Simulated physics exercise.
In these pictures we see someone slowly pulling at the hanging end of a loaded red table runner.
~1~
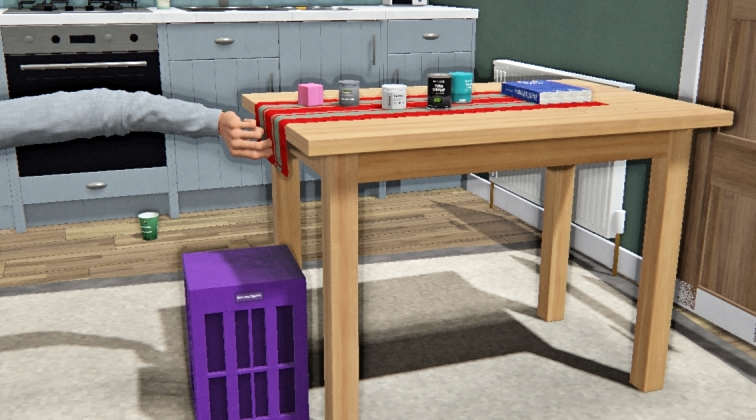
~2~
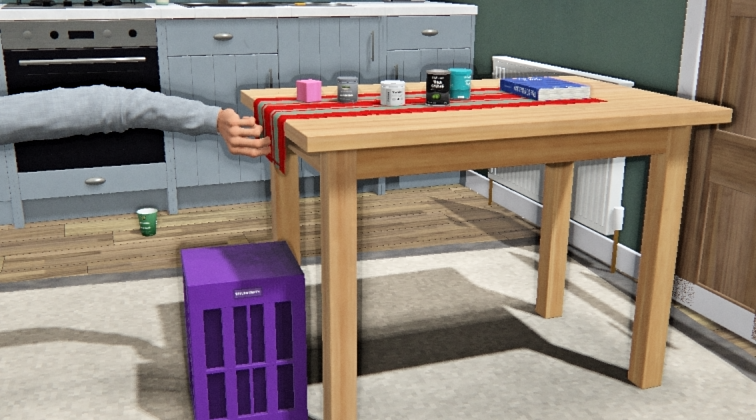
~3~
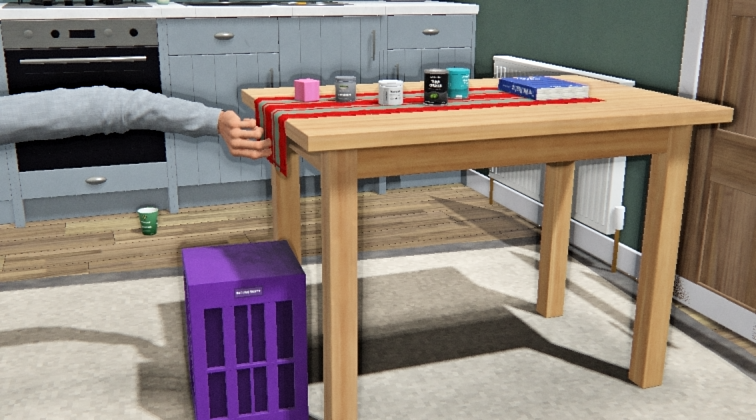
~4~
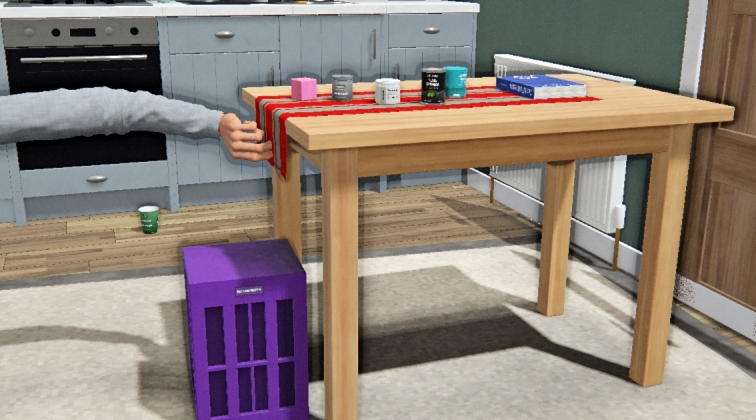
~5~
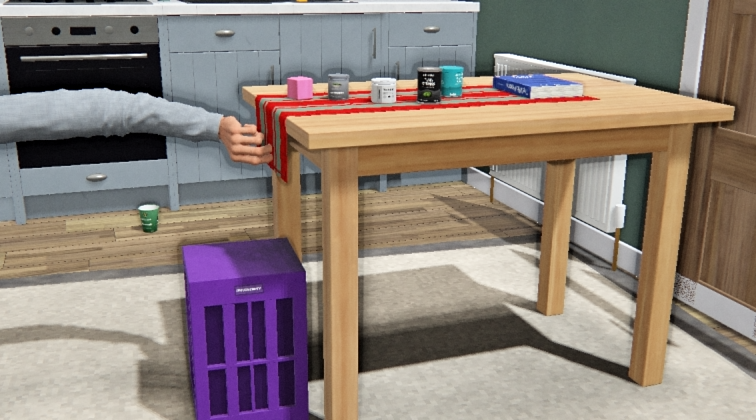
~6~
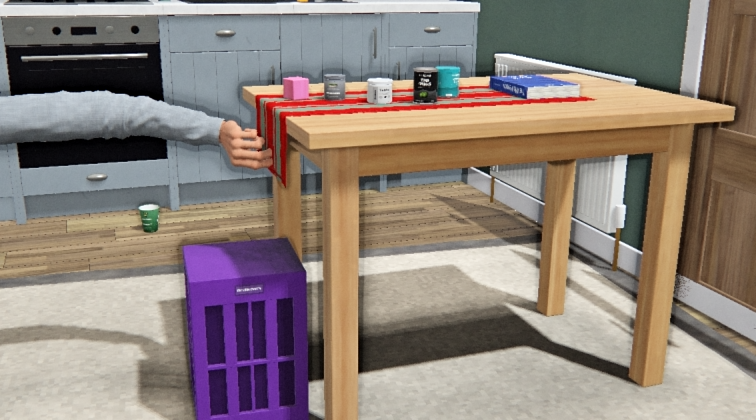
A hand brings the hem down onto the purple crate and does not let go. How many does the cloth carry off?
Fallen count: Two.
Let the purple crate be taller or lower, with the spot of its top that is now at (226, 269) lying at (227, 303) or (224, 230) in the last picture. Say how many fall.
Then 3, then 1.
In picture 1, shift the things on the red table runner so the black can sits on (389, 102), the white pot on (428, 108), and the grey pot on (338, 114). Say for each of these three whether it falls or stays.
Looks like the black can hangs in there, the white pot hangs in there, and the grey pot ends up down.
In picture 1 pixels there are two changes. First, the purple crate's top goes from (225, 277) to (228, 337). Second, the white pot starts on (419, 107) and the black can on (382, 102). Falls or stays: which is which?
The white pot falls; the black can drops off.
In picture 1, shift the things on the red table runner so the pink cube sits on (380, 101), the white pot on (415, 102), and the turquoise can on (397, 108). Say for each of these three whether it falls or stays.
Pink cube: Still on; white pot: Still on; turquoise can: Still on.
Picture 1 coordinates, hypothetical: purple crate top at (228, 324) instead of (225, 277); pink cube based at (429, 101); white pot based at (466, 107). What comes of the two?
The pink cube stays aboard, and the white pot stays aboard.
A little later, hem near (271, 209); pink cube gone.
Next, hem near (271, 237); pink cube gone.
Later still, hem on the crate; pink cube and grey pot gone.
When it is over, hem on the crate; pink cube and grey pot gone. The answer is two.
